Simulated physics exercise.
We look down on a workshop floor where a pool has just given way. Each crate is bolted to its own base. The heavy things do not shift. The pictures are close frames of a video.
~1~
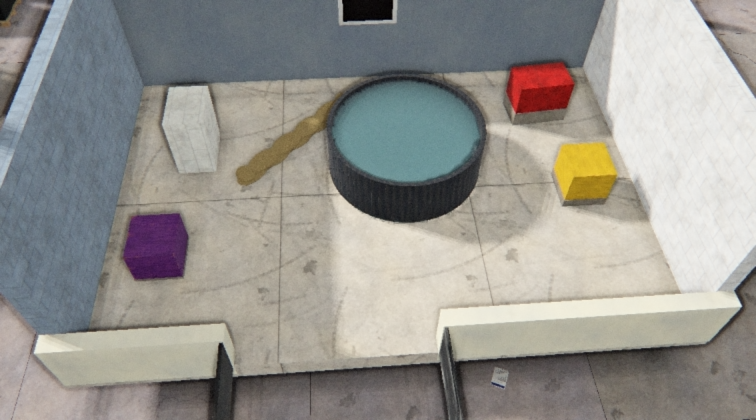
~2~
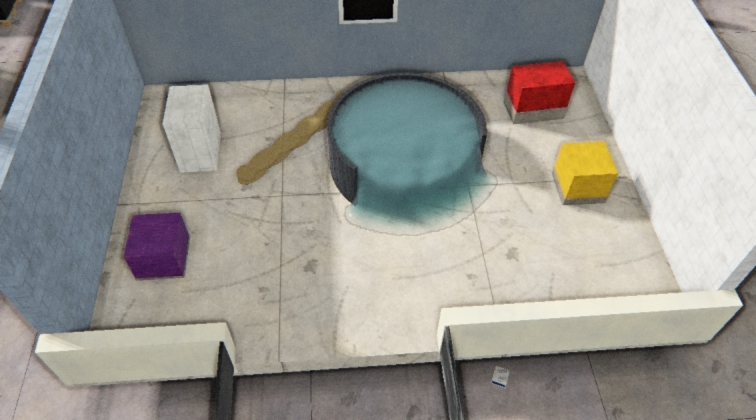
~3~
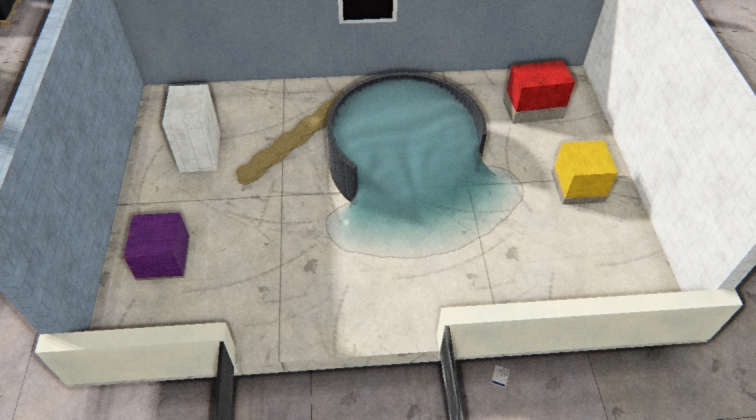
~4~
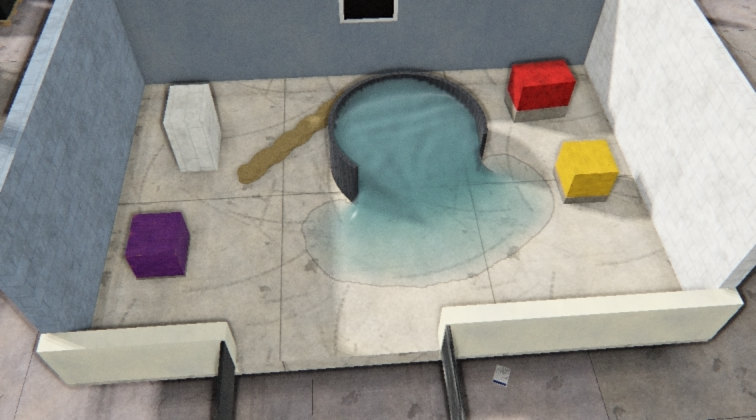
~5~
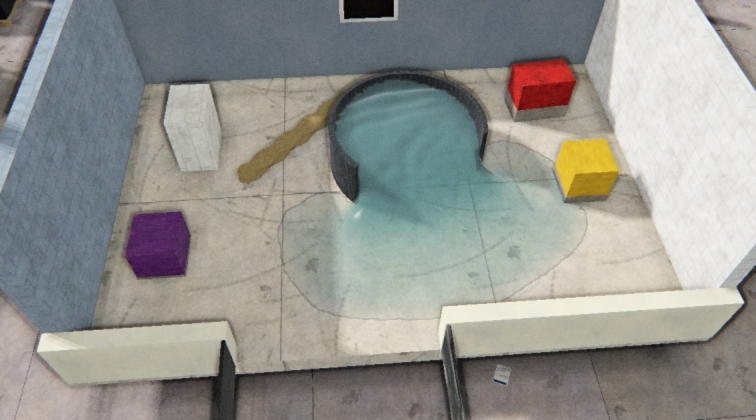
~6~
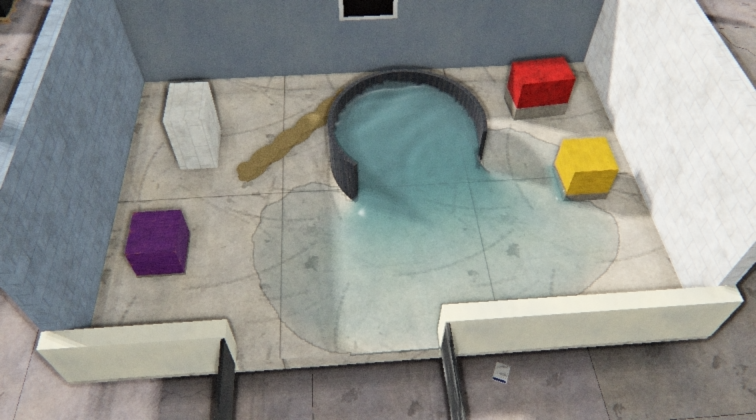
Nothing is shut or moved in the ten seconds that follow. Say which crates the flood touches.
The purple crate is soaked; the red crate keeps dry; the yellow crate is soaked.
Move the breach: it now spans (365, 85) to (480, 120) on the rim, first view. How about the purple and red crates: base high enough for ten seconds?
Then: The purple one is soaked; the red one is topped.
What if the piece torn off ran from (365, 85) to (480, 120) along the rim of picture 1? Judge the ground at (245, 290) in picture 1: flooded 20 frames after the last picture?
Verdict: No water.
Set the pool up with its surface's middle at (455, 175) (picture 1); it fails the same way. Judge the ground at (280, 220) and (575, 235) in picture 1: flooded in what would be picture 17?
As listed: Clear, covered.
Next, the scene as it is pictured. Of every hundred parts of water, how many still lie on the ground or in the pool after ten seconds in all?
Roughly 62 per cent.
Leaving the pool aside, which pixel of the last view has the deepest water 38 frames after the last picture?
Near (590, 75).
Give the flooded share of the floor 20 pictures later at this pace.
About 45 per cent.
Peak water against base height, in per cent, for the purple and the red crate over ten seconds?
About 170 and 50 per cent.
A moment on, water covers 40 % of the floor; the purple crate water round its plinth, the red crate water round its plinth, the yellow crate water round its plinth.
Next, water covers 40 % of the floor; the purple crate water round its plinth, the red crate water round its plinth, the yellow crate water round its plinth.
Then, water covers 45 % of the floor; the purple crate water round its plinth, the red crate water round its plinth, the yellow crate water round its plinth.
Later, water covers 70 % of the floor; the purple crate water round its plinth, the red crate water round its plinth, the yellow crate water round its plinth.
In the end, water covers 95 % of the floor; the purple crate was topped, the red crate stayed above the water, the yellow crate was topped.
